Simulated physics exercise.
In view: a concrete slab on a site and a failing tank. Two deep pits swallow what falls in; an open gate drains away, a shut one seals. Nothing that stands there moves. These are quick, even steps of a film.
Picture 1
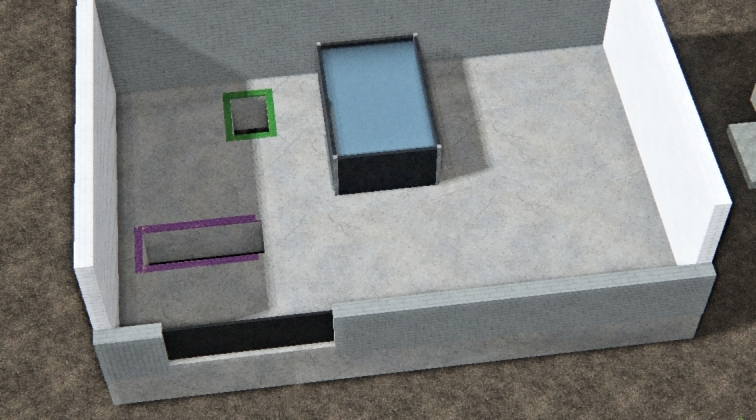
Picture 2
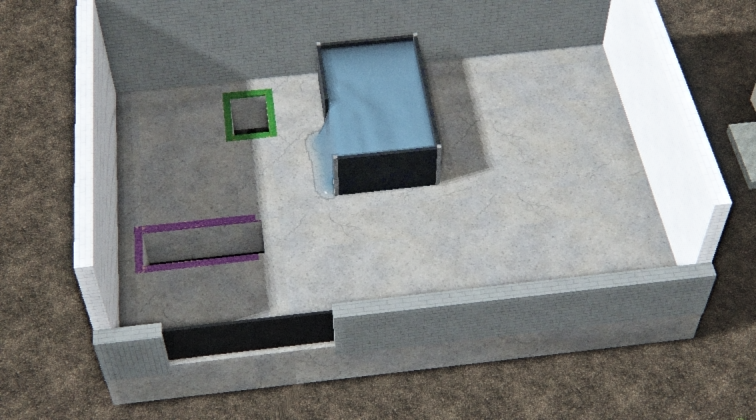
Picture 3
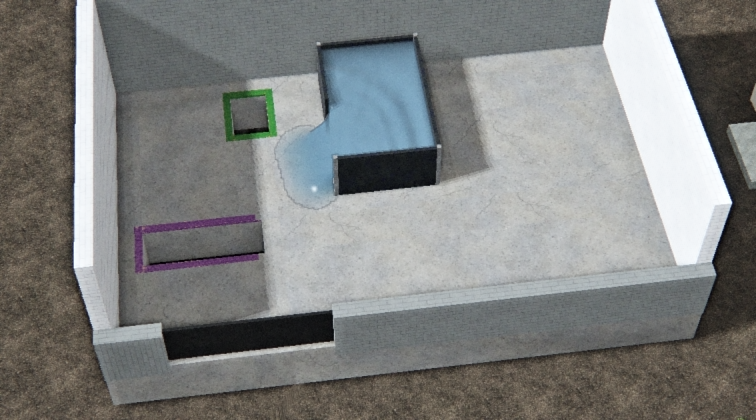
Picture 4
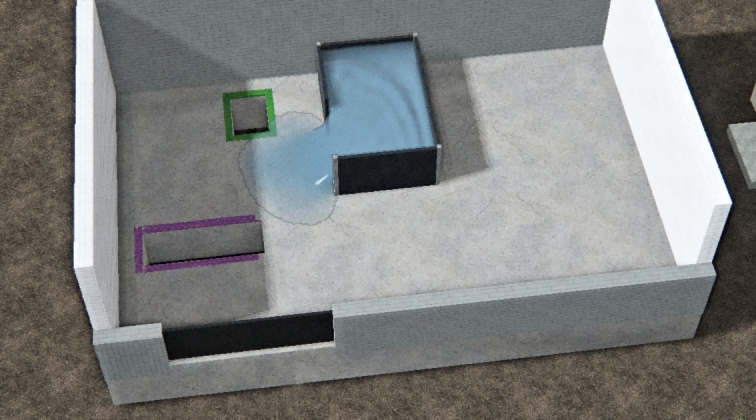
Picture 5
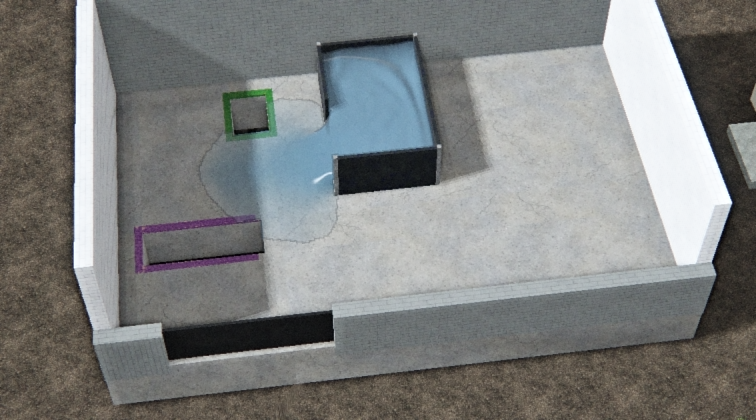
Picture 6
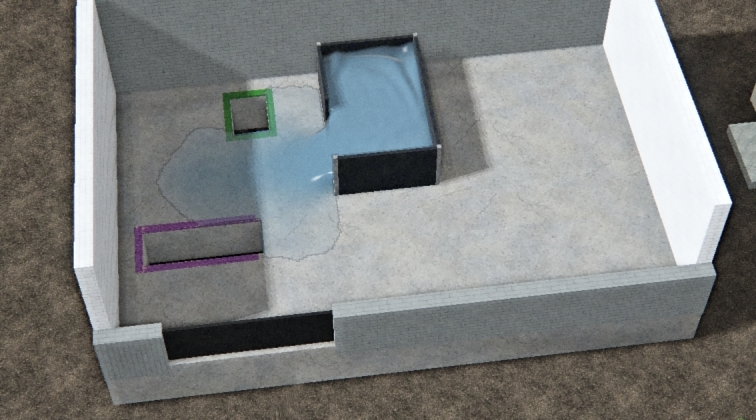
To begin with, a blue tank of still water stands on a walled concrete slab with green-edged and purple-edged pits to its left. Water then breaks out through the tank's left side and spreads leftward in a widening puddle, extending between the two pits and toward the viewer.
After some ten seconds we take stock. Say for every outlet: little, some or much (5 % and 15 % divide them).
The gate takes not even 5 %; the purple pit takes above 15 %; the green pit takes above 15 %.
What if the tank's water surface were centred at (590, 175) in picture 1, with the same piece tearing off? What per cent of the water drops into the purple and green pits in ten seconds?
Per cent: Purple 50, green 10.
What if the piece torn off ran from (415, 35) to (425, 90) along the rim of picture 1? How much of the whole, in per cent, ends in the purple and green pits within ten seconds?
Parts in a hundred: Purple 15, green 2.
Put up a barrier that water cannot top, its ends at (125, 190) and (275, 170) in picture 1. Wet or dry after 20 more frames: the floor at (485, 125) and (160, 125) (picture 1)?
As listed: Not flooded, flooded.
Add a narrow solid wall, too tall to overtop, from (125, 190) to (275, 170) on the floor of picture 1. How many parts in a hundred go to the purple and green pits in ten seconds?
Per cent: Purple 45, green 20.
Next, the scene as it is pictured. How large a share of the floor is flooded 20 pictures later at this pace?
Roughly 35 per cent.
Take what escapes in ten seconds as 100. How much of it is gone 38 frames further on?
Near 75 in a hundred.
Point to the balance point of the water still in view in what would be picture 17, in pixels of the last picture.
Roughly at (290, 157).
A moment on, water covers 25 % of the floor; the gate 0 %, the purple pit 5 %, the green pit 2 %.
Next, water covers 30 % of the floor; the gate 0 %, the purple pit 13 %, the green pit 3 %.
Then, water covers 35 % of the floor; the gate 0 %, the purple pit 22 %, the green pit 7 %.
Later, water covers 45 % of the floor; the gate 0 %, the purple pit 35 %, the green pit 13 %.
In the end, water covers 55 % of the floor; the gate 0 %, the purple pit 47 %, the green pit 19 %.
